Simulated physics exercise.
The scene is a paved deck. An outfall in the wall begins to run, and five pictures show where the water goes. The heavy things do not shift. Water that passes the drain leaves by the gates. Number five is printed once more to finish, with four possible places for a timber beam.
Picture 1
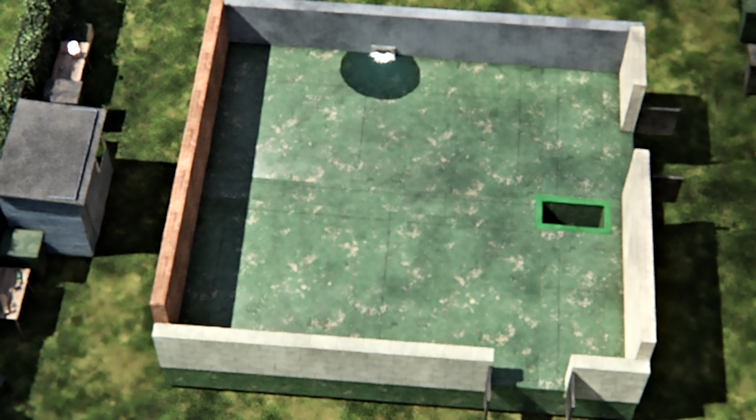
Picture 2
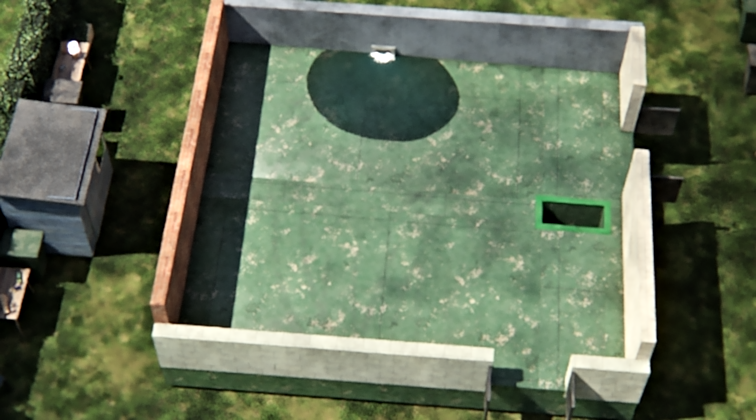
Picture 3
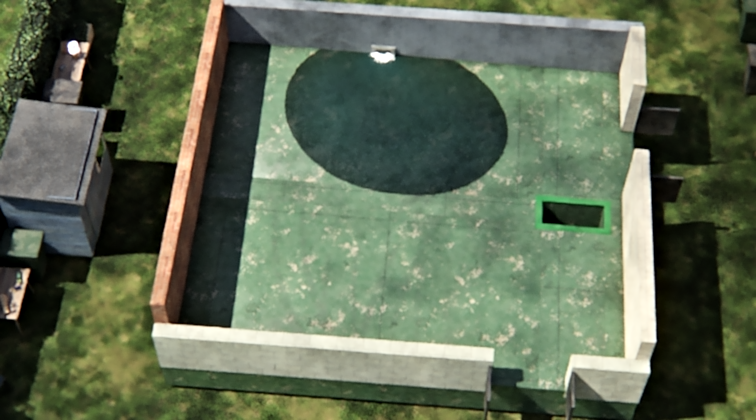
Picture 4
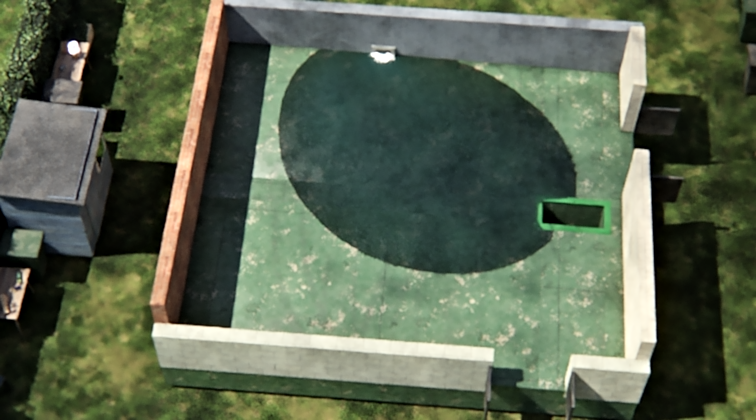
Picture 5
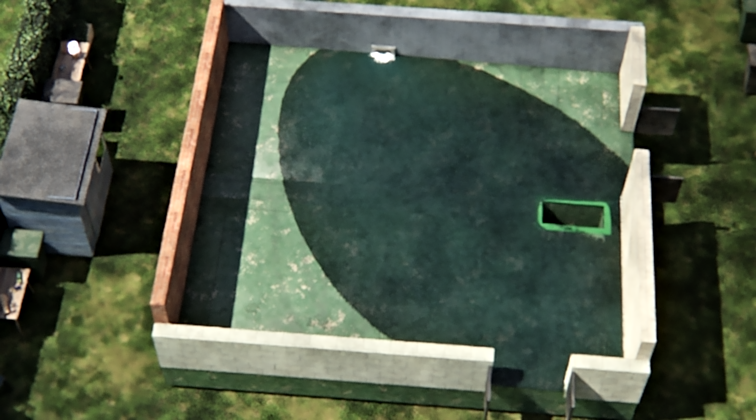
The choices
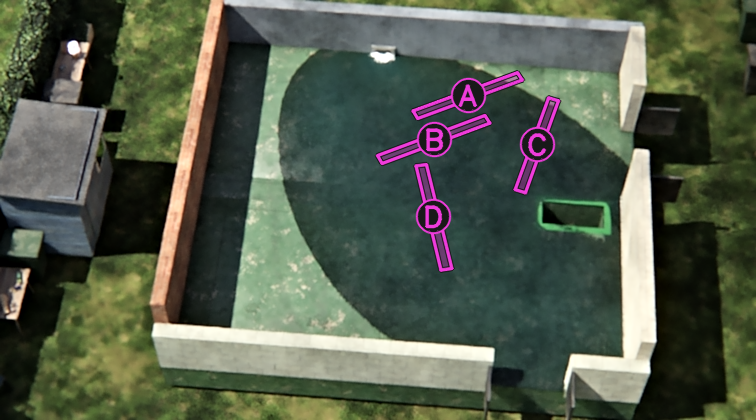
To begin with, a small dark wet patch sits beneath an outlet on the far wall of a walled, paved green deck. It spreads steadily toward the viewer and to the right, reaching the green-rimmed drain pit. By the end it surrounds the pit and covers most of the deck.
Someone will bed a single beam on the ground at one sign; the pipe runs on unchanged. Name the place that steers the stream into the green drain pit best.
Take D.
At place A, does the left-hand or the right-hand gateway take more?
The left gate.
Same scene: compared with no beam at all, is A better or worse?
It is worse.
On the marked copy, A from (415, 114) to (519, 76); B from (379, 159) to (487, 119); C from (520, 191) to (553, 99); D from (421, 165) to (446, 269).
With A, about 10 % of the stream goes into the green drain pit, about 90 % out by the gates.
With B, about 8 % of the stream goes into the green drain pit, about 90 % out by the gates.
With C, about 15 % of the stream goes into the green drain pit, about 85 % out by the gates.
With D, about 25 % of the stream goes into the green drain pit, about 75 % out by the gates.
